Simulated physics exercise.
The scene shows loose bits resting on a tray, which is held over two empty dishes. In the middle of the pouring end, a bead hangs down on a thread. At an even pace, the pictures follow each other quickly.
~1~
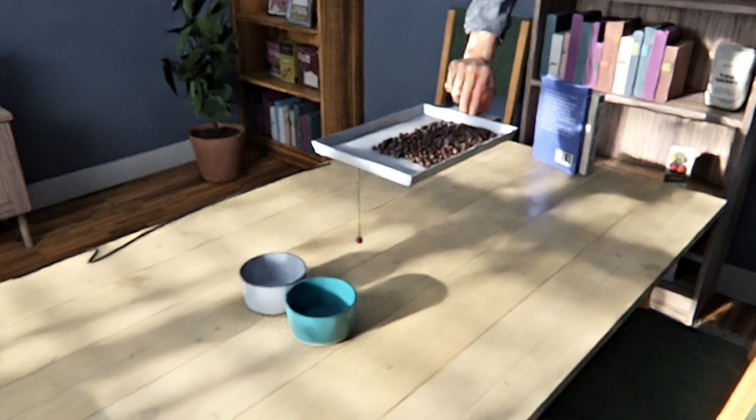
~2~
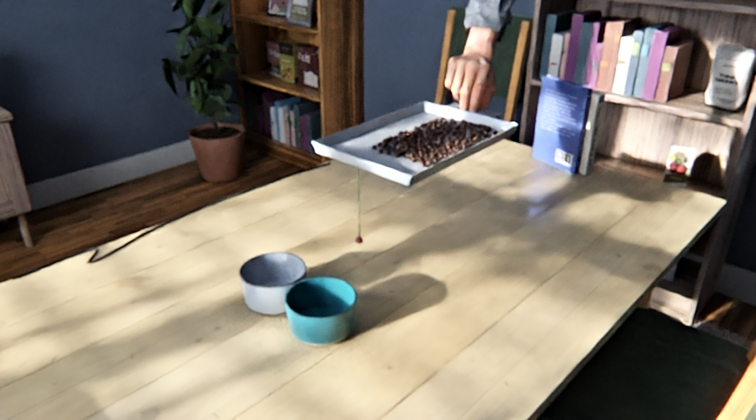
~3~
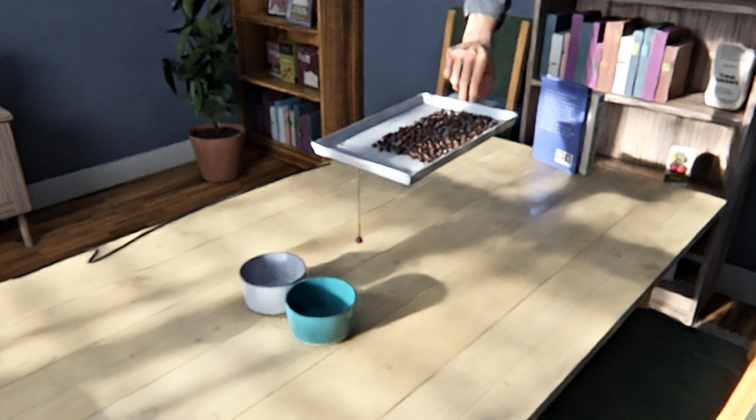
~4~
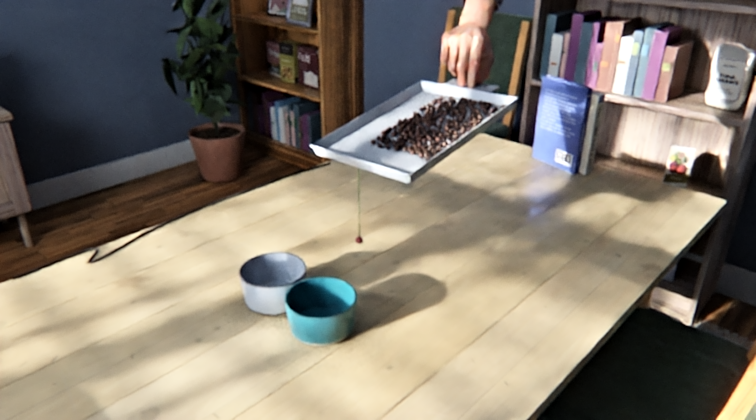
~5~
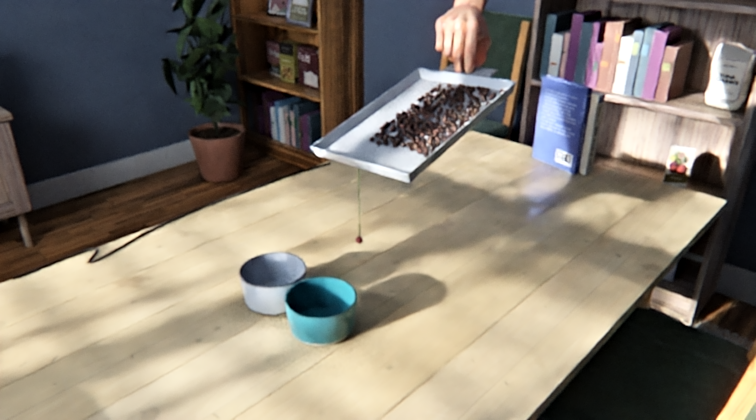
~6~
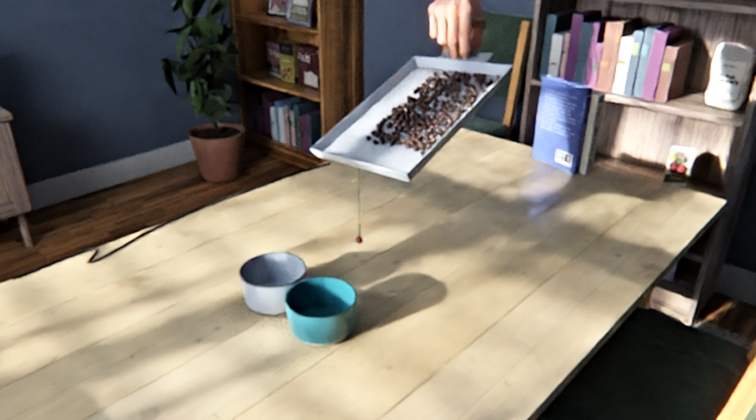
At first, a hand holds a white tray of small dark brown bits nearly level above a wooden table, with a grey bowl and a teal bowl below. The hand then steadily raises the tray's far end, tilting it toward the bowls, while the bits stay bunched on it.
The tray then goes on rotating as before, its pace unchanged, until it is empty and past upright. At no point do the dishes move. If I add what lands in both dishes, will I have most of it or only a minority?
Looks like the dishes end up with a minority of it in the end.
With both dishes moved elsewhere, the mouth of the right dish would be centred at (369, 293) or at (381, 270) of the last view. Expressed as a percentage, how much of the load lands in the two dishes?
About 40 per cent first, then about 50 per cent.
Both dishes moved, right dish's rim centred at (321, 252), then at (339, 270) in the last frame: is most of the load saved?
With the first shift the pair saves beyond half; with the second, beyond half.
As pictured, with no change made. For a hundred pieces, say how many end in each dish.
So the left dish gets 10 % of the load, while the right one gets 0 %.
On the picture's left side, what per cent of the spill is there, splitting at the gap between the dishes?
Left share: Some 30 per cent.
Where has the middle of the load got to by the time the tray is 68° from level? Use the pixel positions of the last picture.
Load centre: Approx. (339, 162).
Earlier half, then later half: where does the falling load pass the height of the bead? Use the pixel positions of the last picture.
Around (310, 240), followed by around (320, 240).
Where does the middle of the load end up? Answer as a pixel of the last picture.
Close to (306, 278), more or less.
Just after the last frame, tray tipped steeply; roughly two thirds on the tray; just a few outside both; roughly a quarter in the air.
A moment on, tray tipped past a quarter turn; about a tenth on the tray; just a few in the right dish; about a tenth in the left dish; roughly half outside both; roughly a third in the air.
Further on, tray tipped past a quarter turn; about a tenth in the right dish; about a tenth in the left dish; the larger part outside both.
When it is over, tray tipped past a quarter turn; about a tenth in the right dish; about a tenth in the left dish; the larger part outside both.
